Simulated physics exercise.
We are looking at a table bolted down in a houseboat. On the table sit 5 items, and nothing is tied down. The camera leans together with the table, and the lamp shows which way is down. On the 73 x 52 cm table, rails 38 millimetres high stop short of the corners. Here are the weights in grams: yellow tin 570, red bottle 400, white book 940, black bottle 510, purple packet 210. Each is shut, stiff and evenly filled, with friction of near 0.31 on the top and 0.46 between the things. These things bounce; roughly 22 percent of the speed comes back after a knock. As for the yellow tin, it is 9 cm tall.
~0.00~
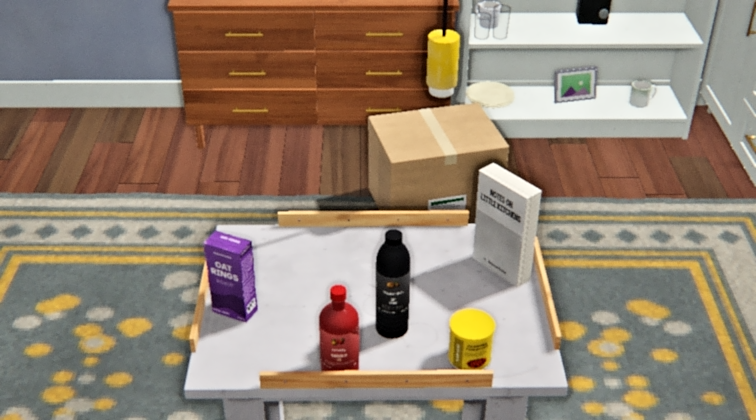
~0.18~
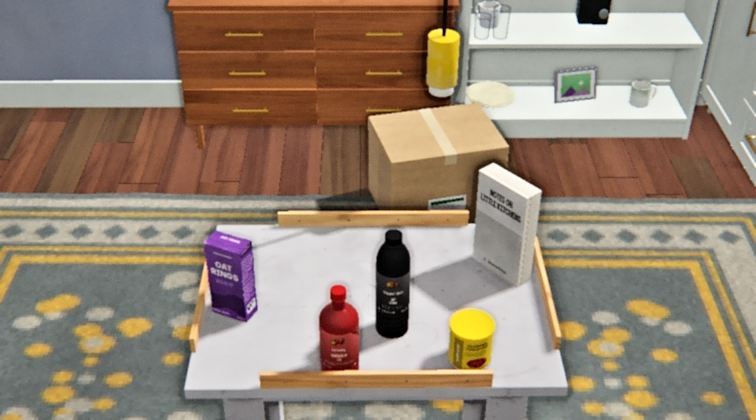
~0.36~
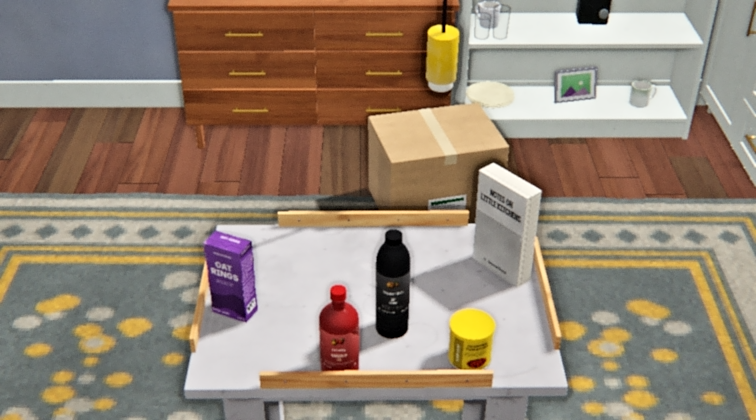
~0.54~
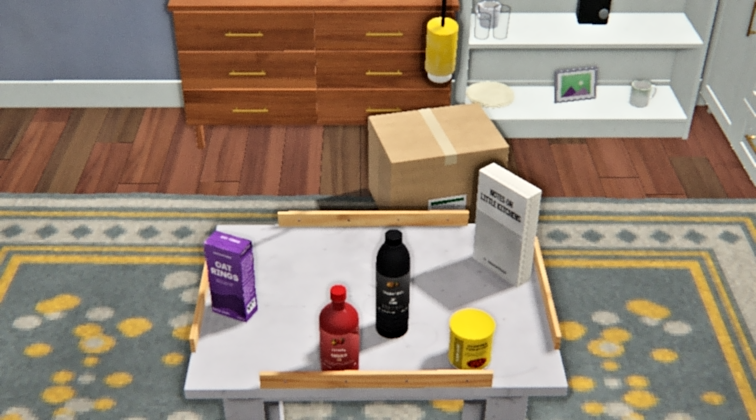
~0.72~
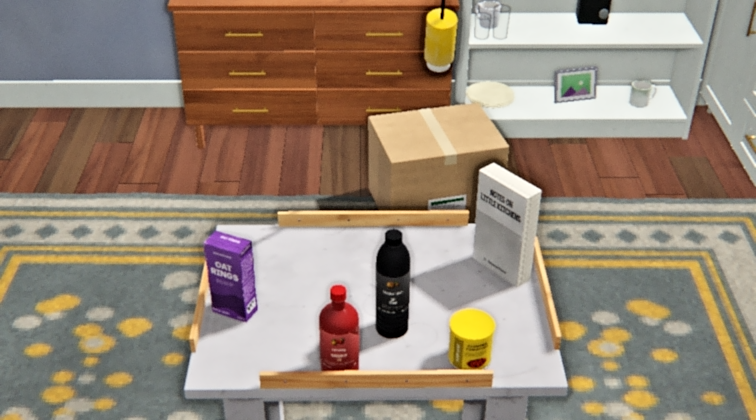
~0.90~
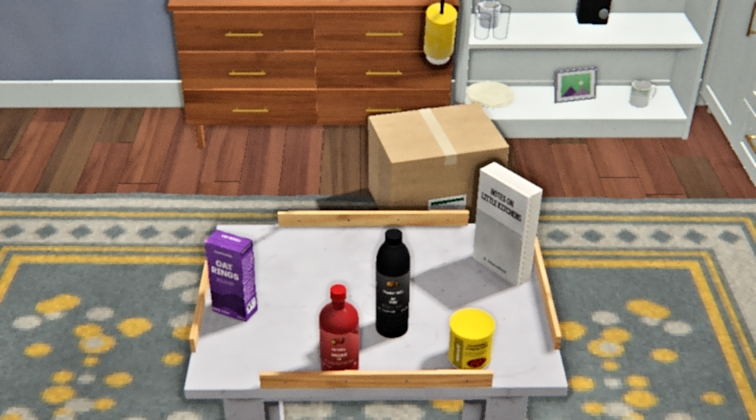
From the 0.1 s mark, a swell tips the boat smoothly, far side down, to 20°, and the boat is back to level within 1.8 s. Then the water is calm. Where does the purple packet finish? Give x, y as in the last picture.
It finishes at about (273, 244).
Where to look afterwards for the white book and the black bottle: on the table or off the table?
Final state - white book: Beyond the limits; black bottle: Inside the limits.
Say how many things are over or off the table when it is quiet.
That makes 2.
Around 1.20 s, floor tilted 18°, far side down; purple packet tipped 41° against what carries it near (248, 261); white book tipped 21° against what carries it; black bottle shifted 3 cm.
Around 1.40 s, floor tilted 12°, far side down; white book now off the table; purple packet on its side near (270, 253); black bottle shifted 5 cm.
Around 1.60 s, floor tilted 5°, far side down; purple packet on its side near (273, 244); black bottle shifted 6 cm; red bottle shifted 6 cm.
Around 1.90 s, boat level; purple packet on its side near (273, 244); black bottle shifted 6 cm; red bottle shifted 6 cm.
Finally (2.4 s), off the table, white book; on their side or leaning hard on the table, purple packet; not toppled but over 5 cm from the start, yellow tin, red bottle and black bottle. Final places as that camera would see them, purple packet near (273, 244).
